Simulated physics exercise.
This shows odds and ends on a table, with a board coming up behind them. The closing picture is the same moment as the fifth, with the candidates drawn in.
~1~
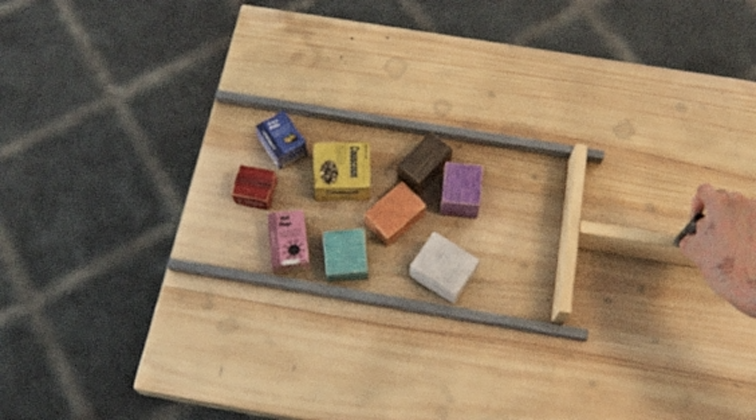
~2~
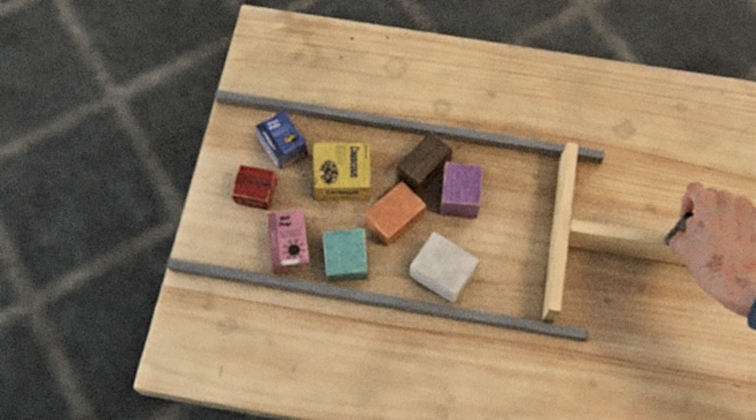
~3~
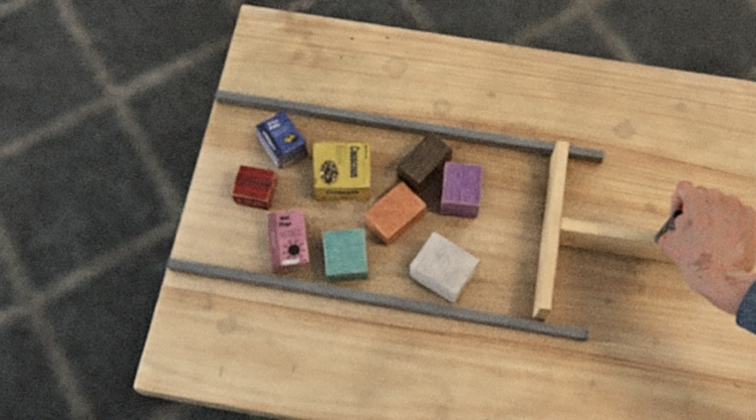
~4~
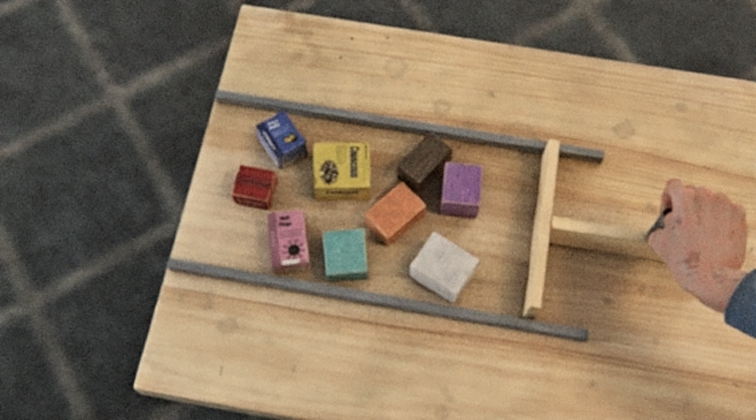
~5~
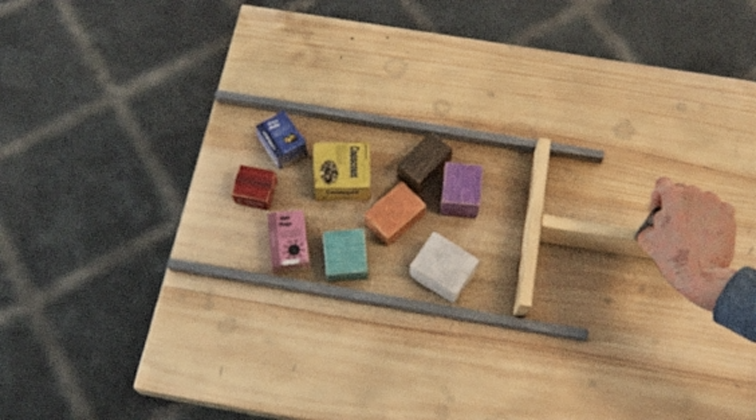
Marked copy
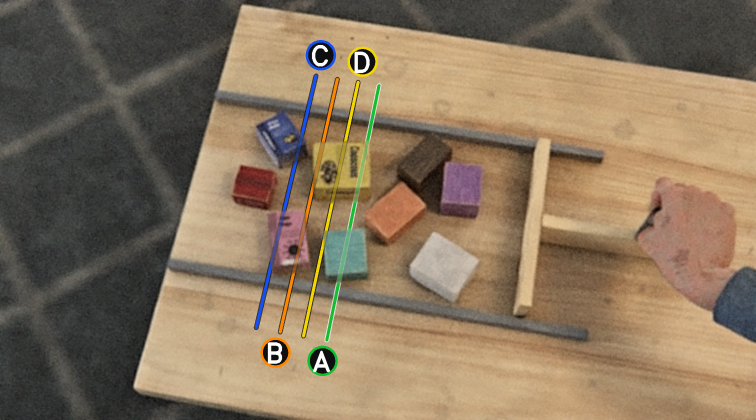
A hand slowly pushes a wooden board left between two rails toward scattered, unmoving colourful blocks.
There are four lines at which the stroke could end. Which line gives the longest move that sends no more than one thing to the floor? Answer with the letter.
Line B.
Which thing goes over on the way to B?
The pink box goes over.
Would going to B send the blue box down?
By then, no.
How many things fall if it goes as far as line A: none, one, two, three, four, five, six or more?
The count is none.
On the marked copy, A at (354, 205); B at (311, 198); C at (288, 194); D at (332, 202).
Following B. Soon after the start, board (454, 205); white block (410, 266); black block (405, 154).
Later, board (373, 192); pink box (231, 236); blue box (273, 130).
In the end, board (313, 182); pink box over the edge; red box (196, 182); one fallen.
As for the rest, A is within the limit but short; C drops three; D is within the limit but short.
